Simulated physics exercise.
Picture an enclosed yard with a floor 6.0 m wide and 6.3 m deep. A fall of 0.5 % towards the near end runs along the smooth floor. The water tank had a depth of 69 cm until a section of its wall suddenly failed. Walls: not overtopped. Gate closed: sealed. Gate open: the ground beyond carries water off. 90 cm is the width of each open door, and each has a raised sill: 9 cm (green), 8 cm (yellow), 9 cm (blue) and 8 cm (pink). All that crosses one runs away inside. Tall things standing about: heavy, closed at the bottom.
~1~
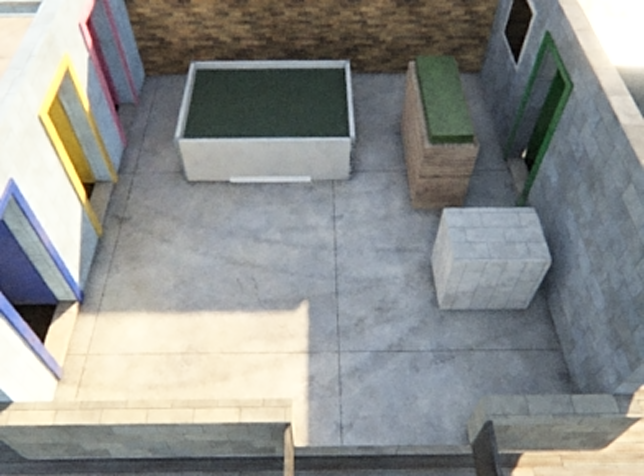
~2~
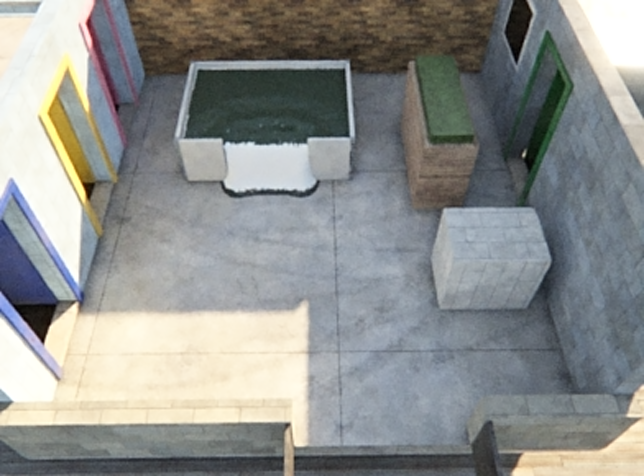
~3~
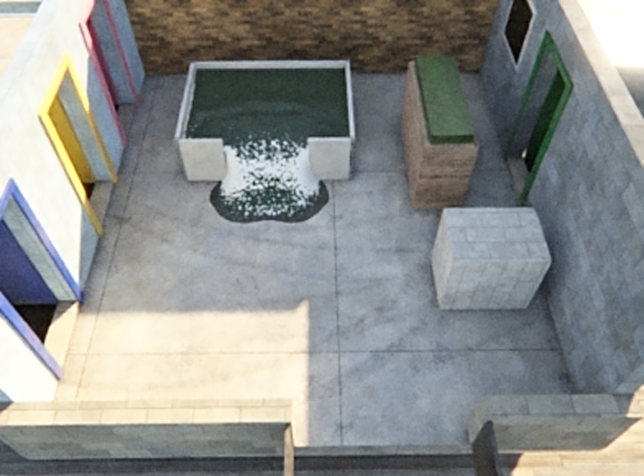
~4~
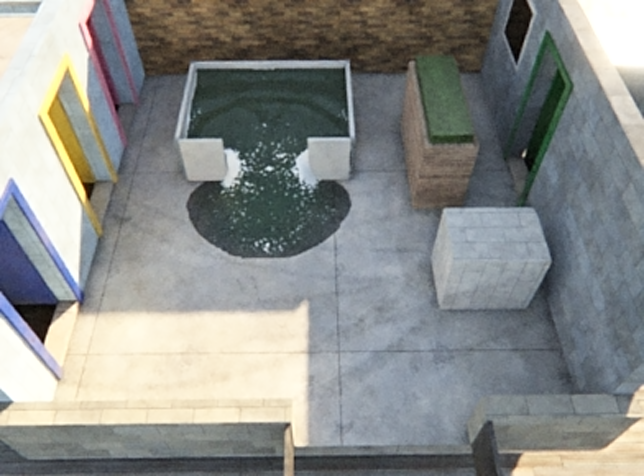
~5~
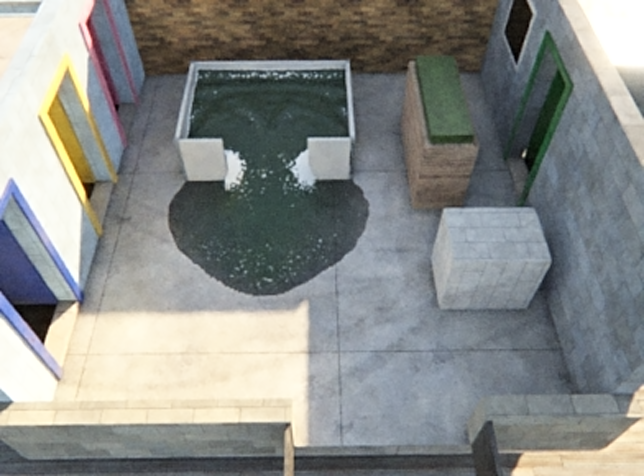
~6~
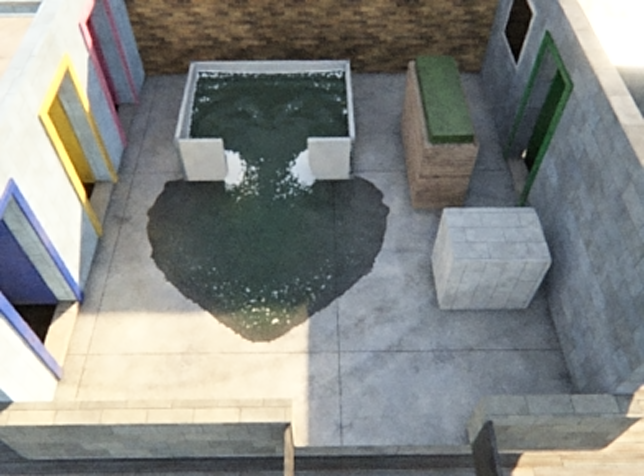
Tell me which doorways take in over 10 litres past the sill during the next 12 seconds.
My prediction: Green door: Less than stated, yellow door: Less than stated, blue door: More than stated, pink door: Less than stated.
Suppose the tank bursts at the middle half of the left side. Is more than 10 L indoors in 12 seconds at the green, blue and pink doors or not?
Log - green: Threshold not reached, blue: Threshold not reached, pink: Threshold topped.
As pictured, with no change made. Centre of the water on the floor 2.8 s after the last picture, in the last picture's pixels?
It lies at roughly (257, 231) in pixels.
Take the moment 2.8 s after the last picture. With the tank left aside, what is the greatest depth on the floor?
About 24 cm.
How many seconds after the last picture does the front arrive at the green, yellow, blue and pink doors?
So, green at 4.0 s, then yellow at 0.8 s, blue at 0.8 s, and pink at 4.5 s.
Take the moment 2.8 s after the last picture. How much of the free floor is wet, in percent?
Close to 55 in a hundred.
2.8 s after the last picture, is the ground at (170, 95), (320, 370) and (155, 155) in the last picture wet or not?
First spot not yet wet, second submerged, third not yet wet.
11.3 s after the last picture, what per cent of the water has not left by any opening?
That would be close to 60 per cent.
Then, 0.7 s after the last picture water covers 45 % of the floor and is deepest (38 cm) near (272, 185); green door not reached, yellow door not reached, blue door not reached, pink door not reached.
Then, 1.5 s after the last picture water covers 55 % of the floor and is deepest (42 cm) near (46, 427); green door not reached, yellow door 2 cm at the sill, 0 L in, blue door 13 cm at the sill, 3 L in, pink door not reached.
Then, 2.8 s after the last picture water covers 55 % of the floor and is deepest (24 cm) near (226, 425); green door not reached, yellow door 2 cm at the sill, 0 L in, blue door 18 cm at the sill, 37 L in, pink door not reached.
Then, 6.3 s after the last picture water covers 75 % of the floor and is deepest (14 cm) near (243, 424); green door 2 cm at the sill, 0 L in, yellow door 7 cm at the sill, 0 L in, blue door 9 cm at the sill, 73 L in, pink door 3 cm at the sill, 0 L in.
Then, 11.3 s after the last picture water covers 95 % of the floor and is deepest (9 cm) near (429, 119); green door 2 cm at the sill, 0 L in, yellow door 4 cm at the sill, 0 L in, blue door 5 cm at the sill, 74 L in, pink door 8 cm at the sill, 1 L in.
